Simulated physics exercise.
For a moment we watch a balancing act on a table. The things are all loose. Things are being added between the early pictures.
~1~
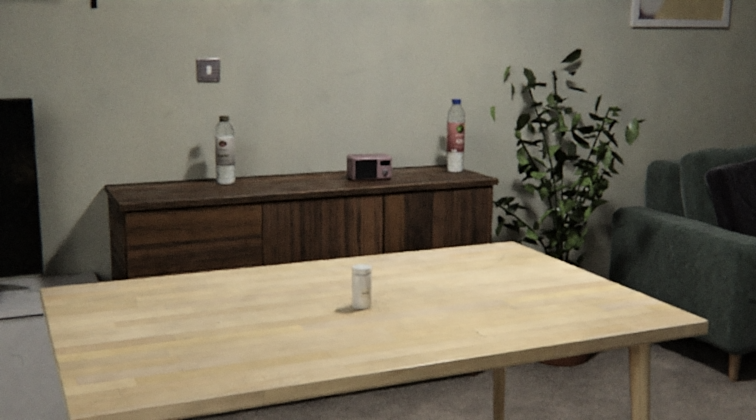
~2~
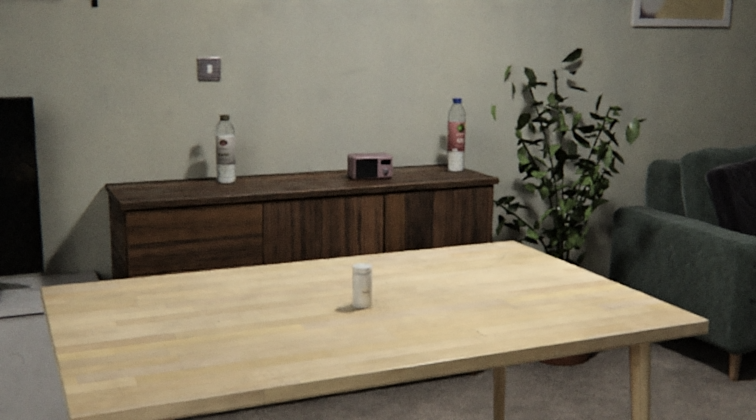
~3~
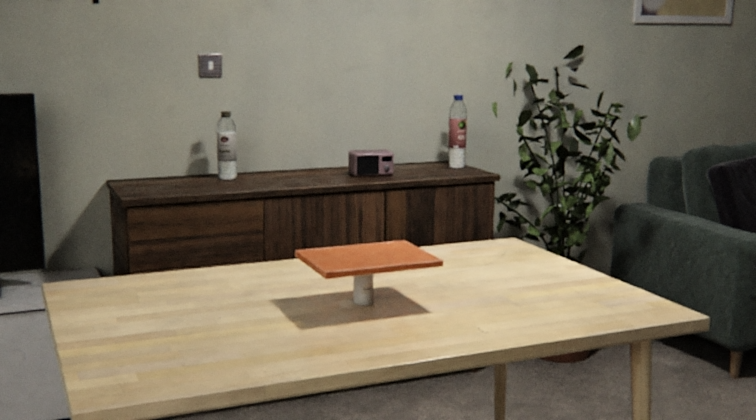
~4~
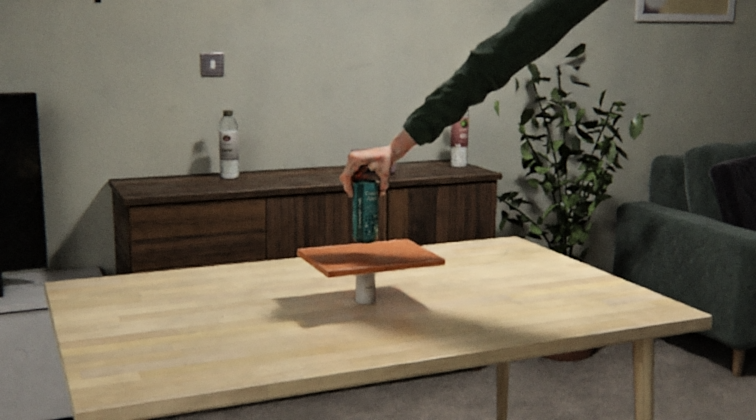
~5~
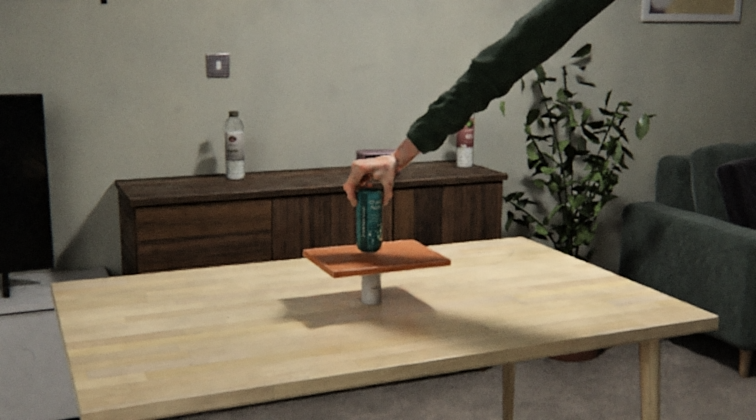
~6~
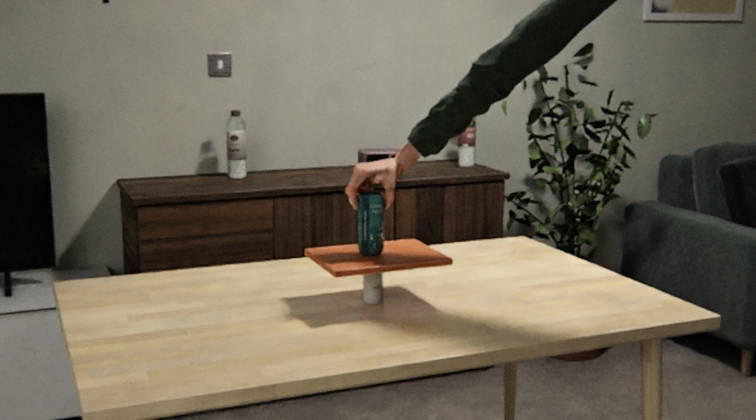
On a wooden table, an orange lid appearing atop a small white container, then a hand lowering a turquoise can onto it.
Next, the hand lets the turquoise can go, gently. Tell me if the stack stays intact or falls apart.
It will most likely stay balanced.
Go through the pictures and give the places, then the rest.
In the first frame, the last thing is not in view yet.
In the second frame, the last thing is not in view yet.
In the third frame, the last thing is not in view yet; orange lid (368, 258).
The fourth frame shows coming down; turquoise can (365, 212); orange lid (370, 257).
The fifth frame shows coming down; turquoise can (369, 220); orange lid (376, 258).
The sixth frame shows set down, still held; turquoise can (371, 224); orange lid (377, 257).
Then, 0.30 s on from there, no change.
Then, 0.70 s on from there, turquoise can resting near (371, 225).
In the end, all 3 unmoved. At the end, from the last picture's camera, turquoise can near (371, 225). The stack keeps its balance.
